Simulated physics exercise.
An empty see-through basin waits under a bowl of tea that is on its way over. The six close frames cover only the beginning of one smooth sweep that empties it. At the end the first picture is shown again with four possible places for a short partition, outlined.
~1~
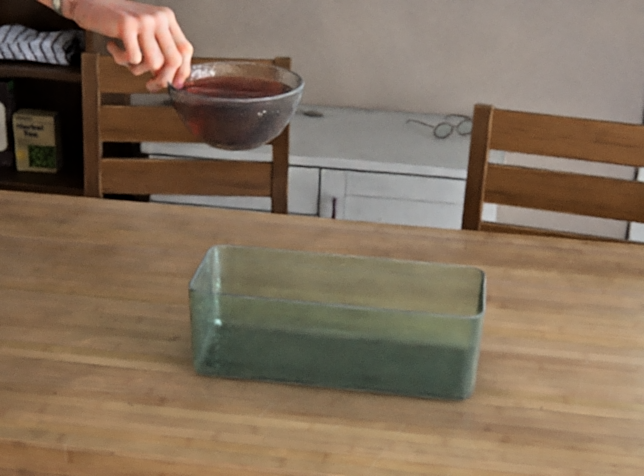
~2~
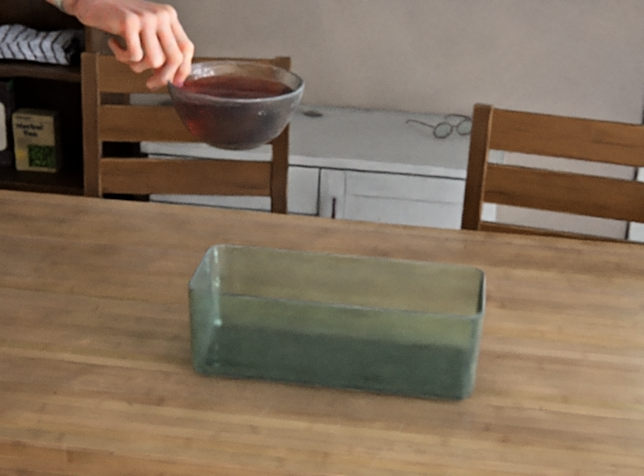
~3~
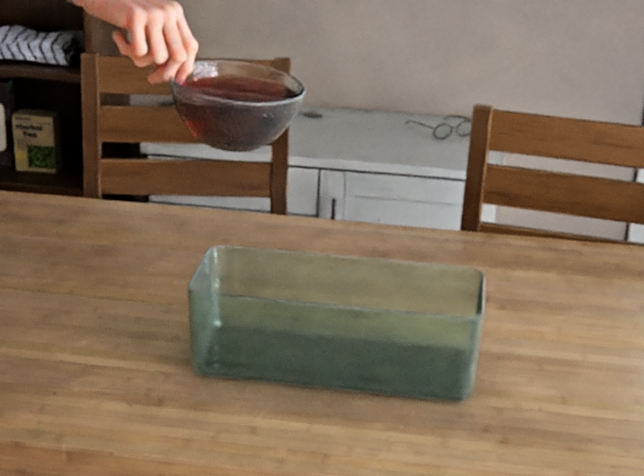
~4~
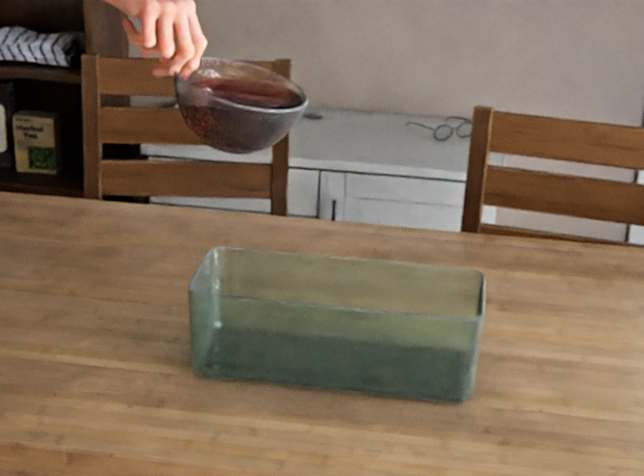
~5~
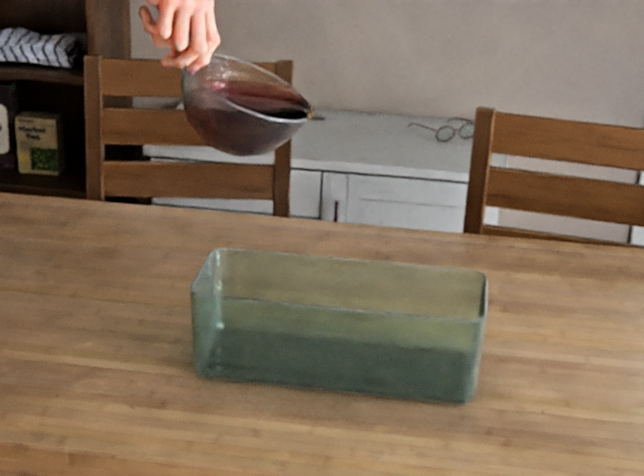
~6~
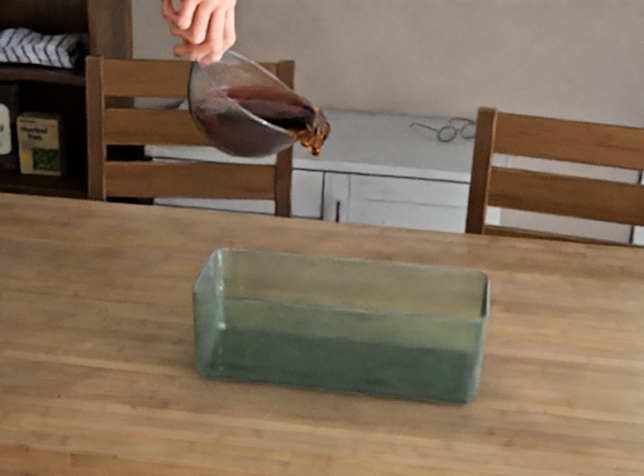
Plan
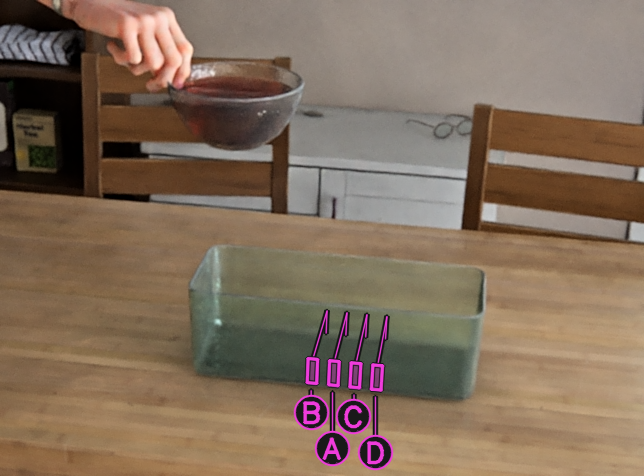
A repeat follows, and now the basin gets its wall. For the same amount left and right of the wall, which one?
Use position C.
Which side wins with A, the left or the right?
More ends on the right.
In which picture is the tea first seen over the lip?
Picture 5.
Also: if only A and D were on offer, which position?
A.
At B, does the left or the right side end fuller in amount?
The right side.
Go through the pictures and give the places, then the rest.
Upright, lip at (300, 84); basin from (193, 369) to (473, 397); nothing has left yet, in the first frame.
Upright, lip at (301, 86); nothing has left yet, in the second frame.
Tipped about 6°, lip at (302, 92); nothing has left yet, in the third frame.
Tipped about 13°, lip at (305, 101); nothing has left yet, in the fourth frame.
Tipped about 22°, lip at (308, 113); tea is over the lip, down to (308, 113), in the fifth frame.
Tipped about 32°, lip at (309, 126); tea is over the lip, down to (318, 152), in the sixth frame.
In magenta, A at (332, 392); B at (311, 390); C at (353, 394); D at (375, 396).
With A, about 31 % ends left of the wall and 67 % right of it.
With B, about 20 % ends left of the wall and 79 % right of it.
With C, about 49 % ends left of the wall and 49 % right of it.
With D, about 81 % ends left of the wall and 16 % right of it; 3 % is lost outside.
